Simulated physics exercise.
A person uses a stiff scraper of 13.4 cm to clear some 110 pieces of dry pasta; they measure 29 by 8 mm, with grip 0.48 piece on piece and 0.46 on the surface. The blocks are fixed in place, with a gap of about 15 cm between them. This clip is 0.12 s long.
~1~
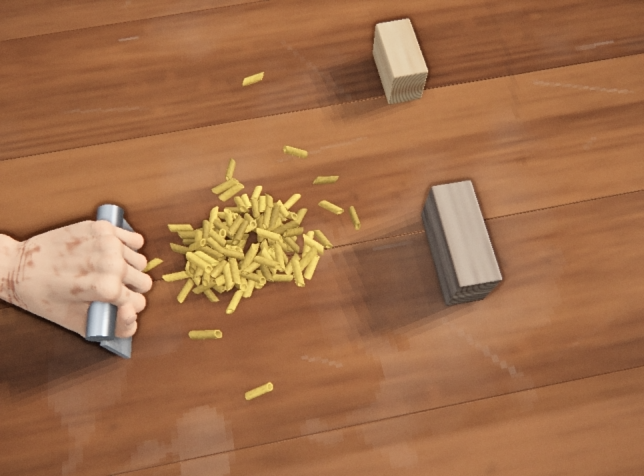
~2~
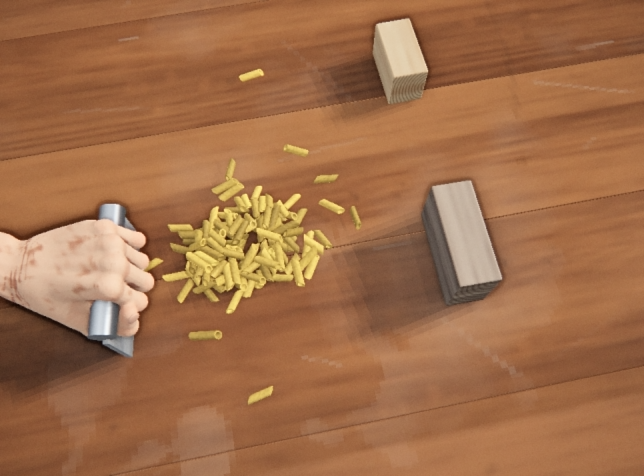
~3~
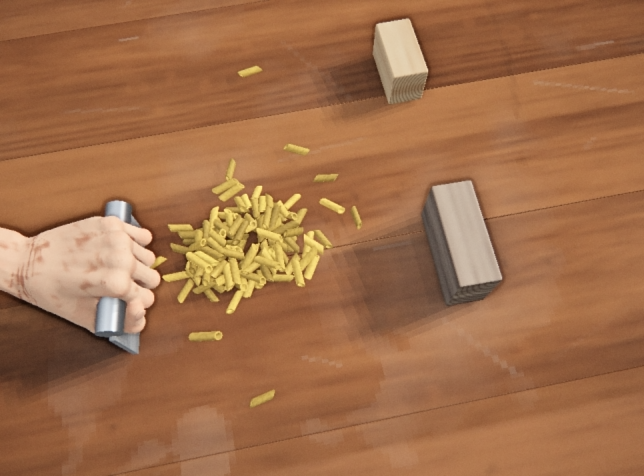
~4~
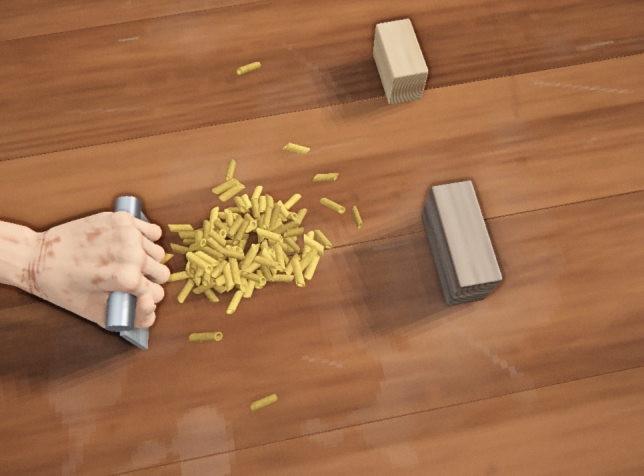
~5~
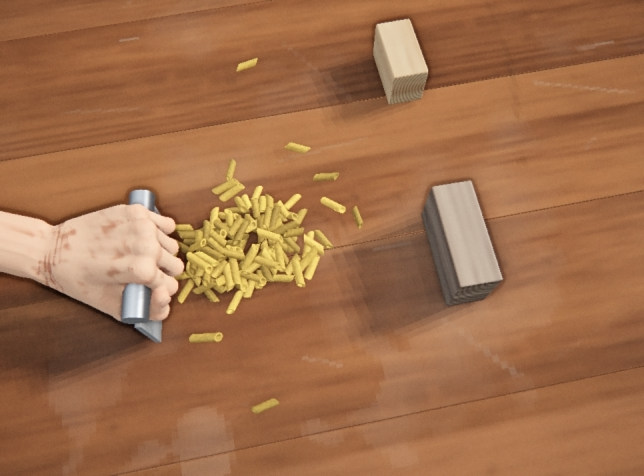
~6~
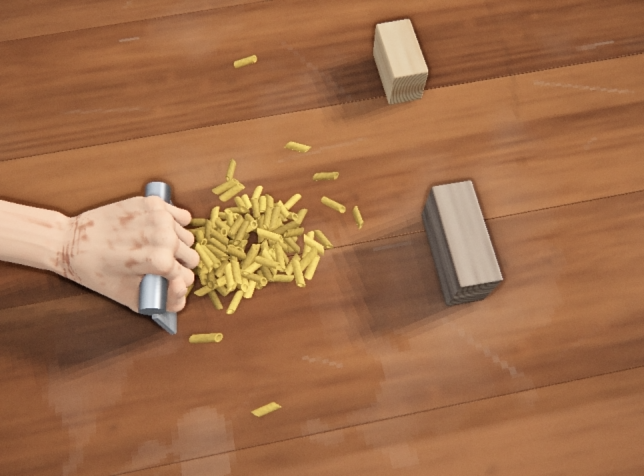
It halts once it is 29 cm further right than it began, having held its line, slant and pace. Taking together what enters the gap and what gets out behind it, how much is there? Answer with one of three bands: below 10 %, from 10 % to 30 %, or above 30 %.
Above 30 %.
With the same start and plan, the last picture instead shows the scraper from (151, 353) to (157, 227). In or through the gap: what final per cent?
Through the gap: 0 per cent.
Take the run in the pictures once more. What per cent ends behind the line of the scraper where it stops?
I'd put it close to 25 per cent.
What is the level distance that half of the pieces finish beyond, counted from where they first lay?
Around 24 centimetres.
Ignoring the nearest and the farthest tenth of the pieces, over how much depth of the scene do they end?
It works out at some 20 centimetres.
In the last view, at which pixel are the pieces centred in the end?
I'd put it somewhere close to (414, 177).
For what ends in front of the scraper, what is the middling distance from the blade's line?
Roughly 5 cm ahead of the line.
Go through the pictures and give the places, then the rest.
In the first picture, scraper from (109, 344) to (118, 219); moved 0.0 cm; 0 pieces shifted; middle of the spill at (240, 233); block at (465, 232); block at (401, 47).
In the second picture, scraper from (111, 342) to (120, 218); moved 0.2 cm; 1 pieces shifted; middle of the spill at (240, 233).
In the third picture, scraper from (117, 339) to (126, 216); moved 0.8 cm; 3 pieces shifted; middle of the spill at (240, 233).
In the fourth picture, scraper from (128, 334) to (136, 211); moved 1.8 cm; 4 pieces shifted; middle of the spill at (240, 233).
In the fifth picture, scraper from (142, 326) to (149, 205); moved 3.3 cm; 5 pieces shifted; middle of the spill at (241, 233).
In the sixth picture, scraper from (159, 318) to (164, 198); moved 5.0 cm; 19 pieces shifted; middle of the spill at (241, 233); block at (466, 232); block at (402, 48).
Then, 0.23 s after the last picture, scraper 20 cm from its start, spill 17 cm wide; held up before the blocks 100 %.
Then, 0.45 s after the last picture, scraper 31 cm from its start, spill 22 cm wide; in or through the gap 40 %, held up before the blocks 60 %.
Then, 0.64 s after the last picture, scraper 31 cm from its start, spill 22 cm wide; in or through the gap 50 %, held up before the blocks 50 %.
In the end, in or through the gap 45 %, round the near block 0 %, round the far block 5 %, held up before the blocks 50 %.
